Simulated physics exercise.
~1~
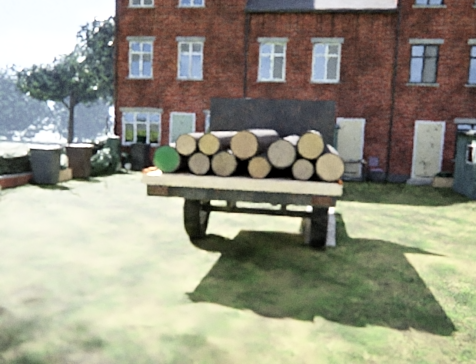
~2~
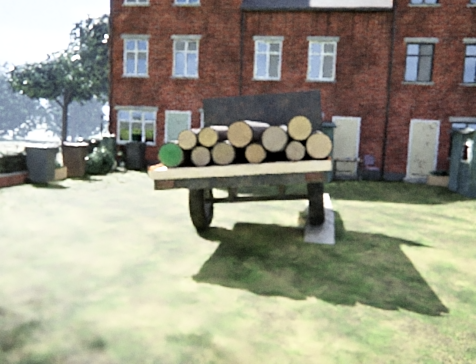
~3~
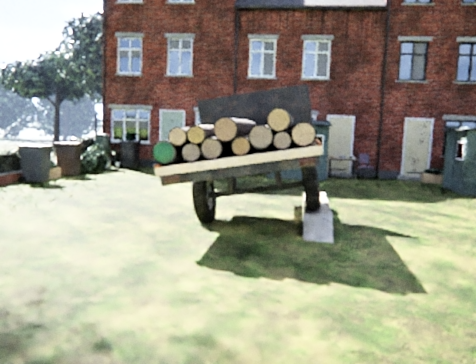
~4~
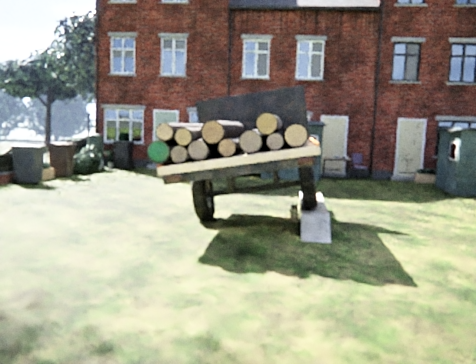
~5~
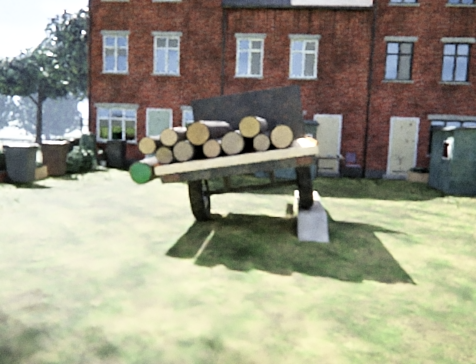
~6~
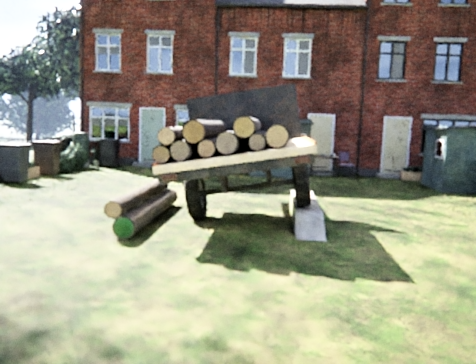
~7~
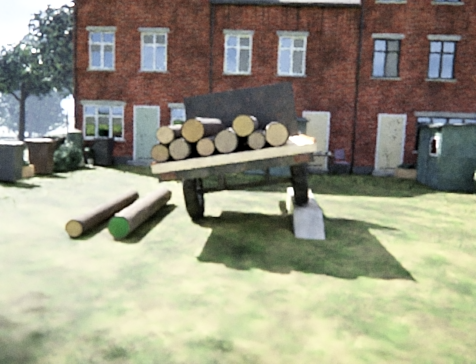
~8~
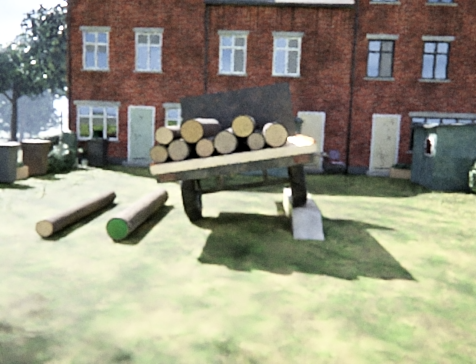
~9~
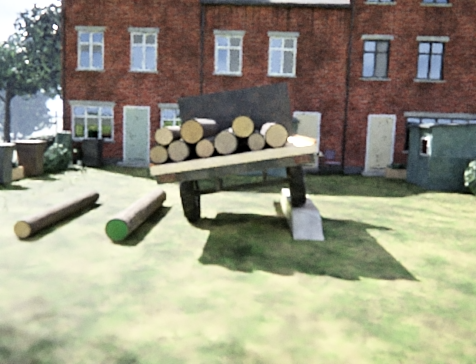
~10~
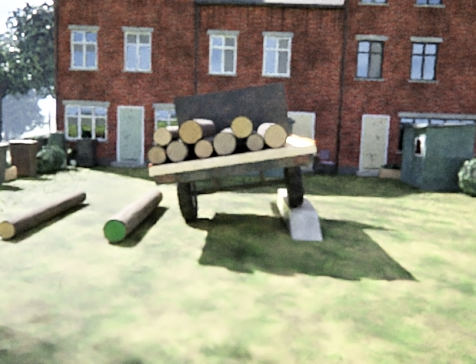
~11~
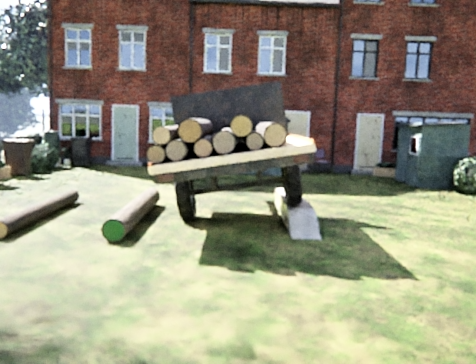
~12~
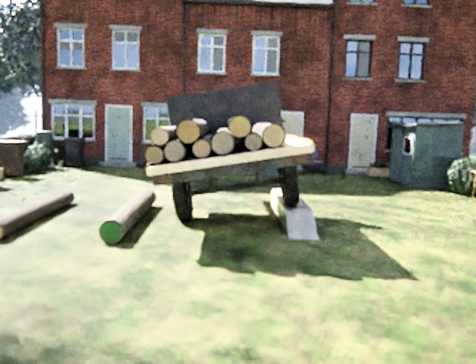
On a lawn by brick houses, a log trailer tilts and the green log and another drop off left.
